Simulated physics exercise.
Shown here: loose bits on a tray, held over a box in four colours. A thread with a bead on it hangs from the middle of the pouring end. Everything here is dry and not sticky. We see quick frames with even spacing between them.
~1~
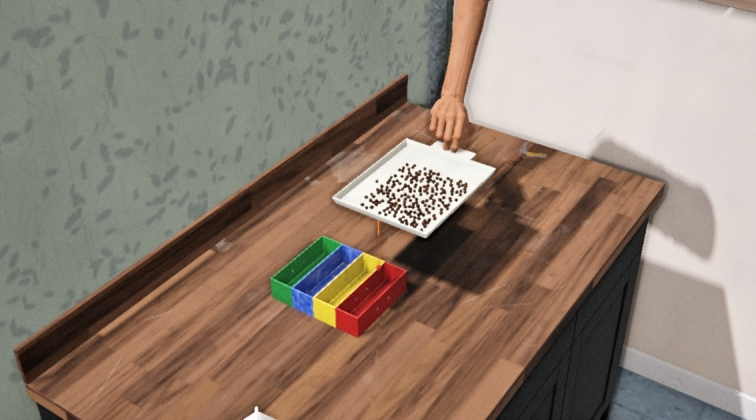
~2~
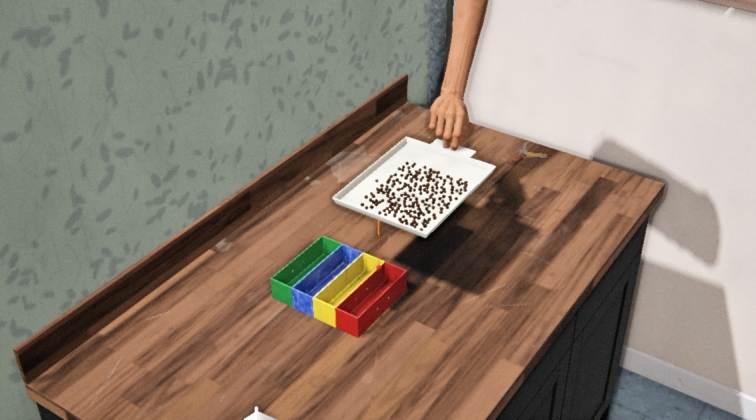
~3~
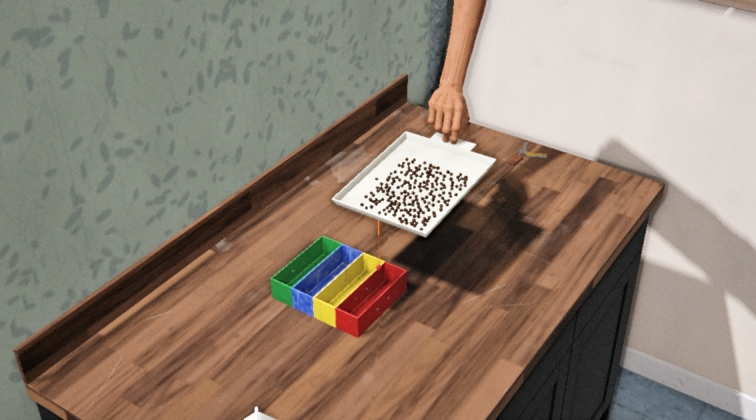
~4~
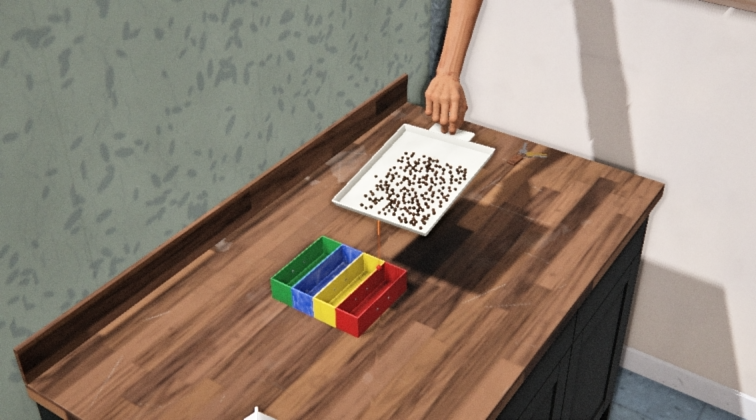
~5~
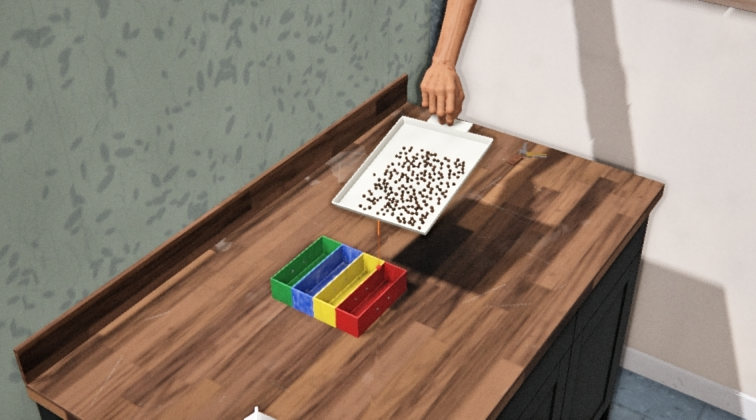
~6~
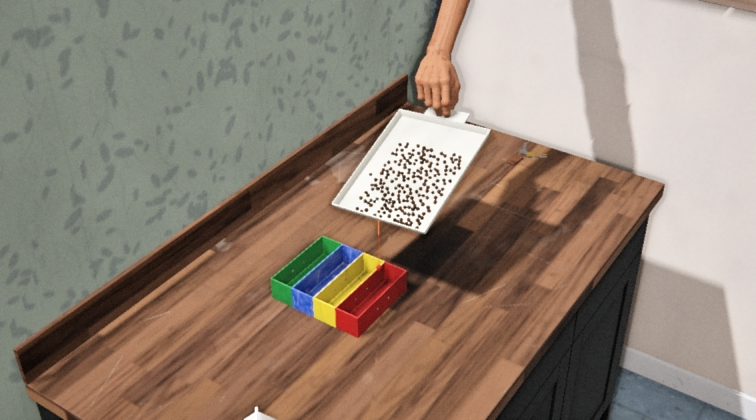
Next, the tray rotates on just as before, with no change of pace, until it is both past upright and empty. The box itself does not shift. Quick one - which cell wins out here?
The blue one wins out.
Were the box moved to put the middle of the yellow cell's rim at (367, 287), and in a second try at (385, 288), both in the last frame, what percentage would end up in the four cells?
Well, you'd get about 100 per cent and then about 70 per cent.
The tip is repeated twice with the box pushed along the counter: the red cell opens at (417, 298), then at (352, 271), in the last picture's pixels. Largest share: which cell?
First try: Green; second try: The yellow one.
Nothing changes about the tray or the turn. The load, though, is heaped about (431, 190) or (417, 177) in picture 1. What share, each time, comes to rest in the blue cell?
About 40 % and 60 %.
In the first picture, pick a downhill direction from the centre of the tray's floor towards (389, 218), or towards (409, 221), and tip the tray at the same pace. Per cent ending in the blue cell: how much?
It comes to about 0 per cent the first time and about 0 per cent the second.
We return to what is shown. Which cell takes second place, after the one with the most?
Just behind the top cell comes the yellow one.
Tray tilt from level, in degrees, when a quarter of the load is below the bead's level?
Reading: Some 70°.
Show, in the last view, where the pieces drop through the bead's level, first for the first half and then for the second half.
Roughly (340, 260) first, then roughly (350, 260).
Shortly afterwards, tray tipped steeply; near two thirds on the tray; a little in the blue cell; a little in the yellow cell; only a few in the green cell; only a few in the red cell; near a quarter falling or outside the box.
Next, tray tipped past a quarter turn; only a few on the tray; near a third in the blue cell; near a quarter in the yellow cell; a little in the red cell; a little in the green cell; a little falling or outside the box.
Some moments later, tray tipped past a quarter turn; near half in the blue cell; near a quarter in the yellow cell; a little in the red cell; a little in the green cell; only a few falling or outside the box.
In the end, tray tipped past a quarter turn; near half in the blue cell; near a quarter in the yellow cell; a little in the red cell; a little in the green cell; only a few outside the box.
